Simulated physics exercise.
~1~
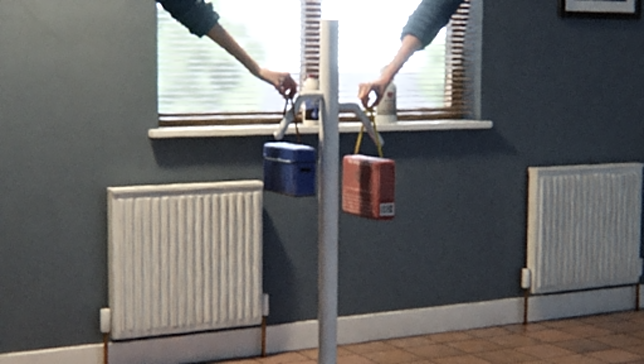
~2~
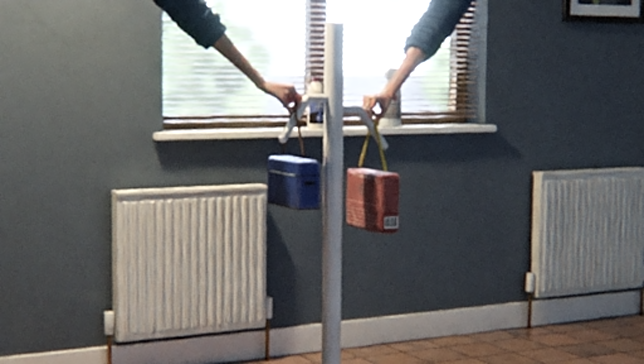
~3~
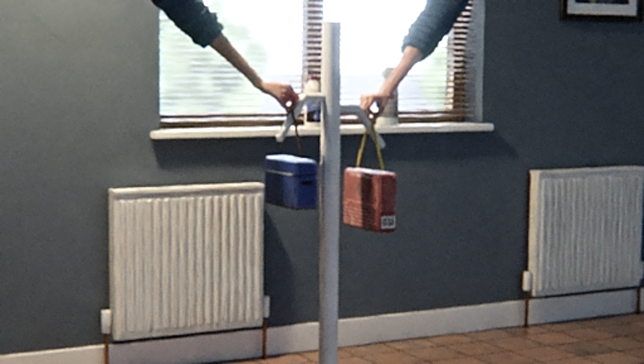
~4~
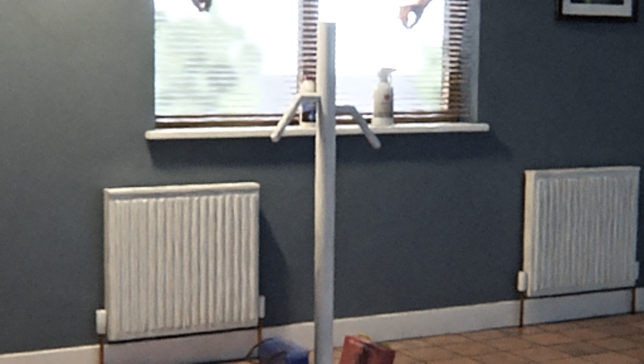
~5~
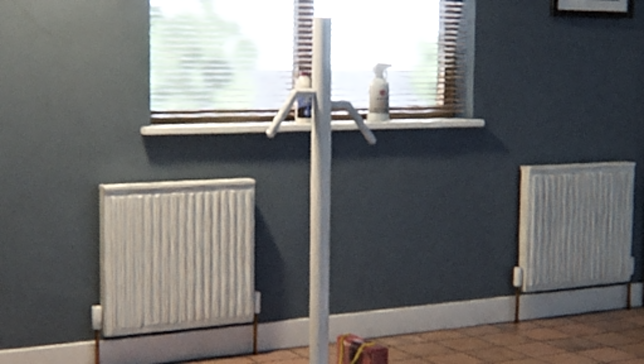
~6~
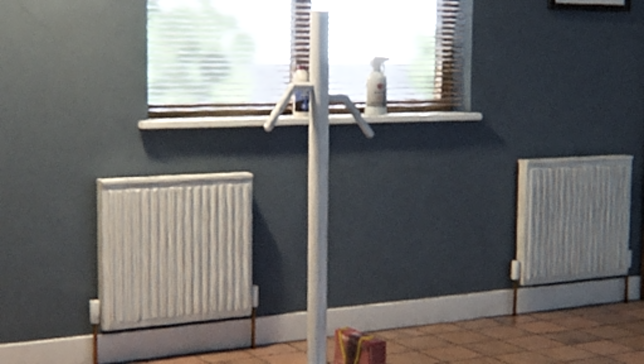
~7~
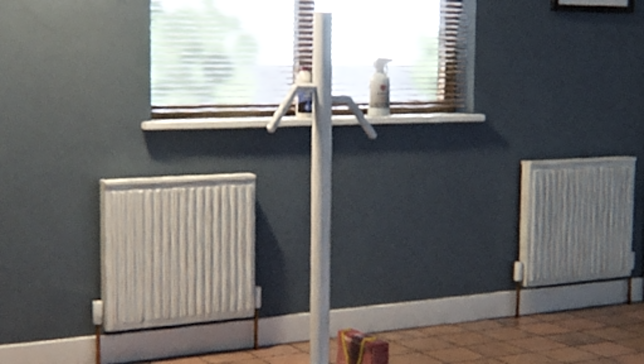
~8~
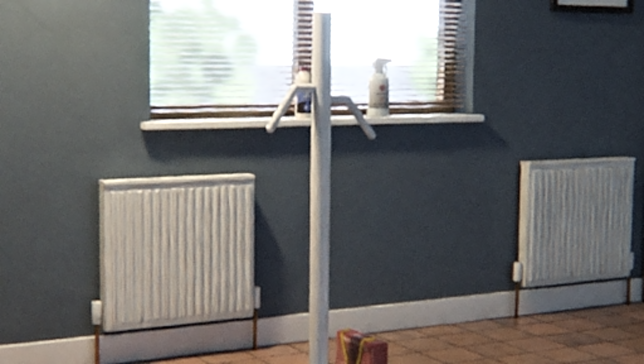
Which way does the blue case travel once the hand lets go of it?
The blue case moves down, dropping past the peg to the floor by the foot of the stand.
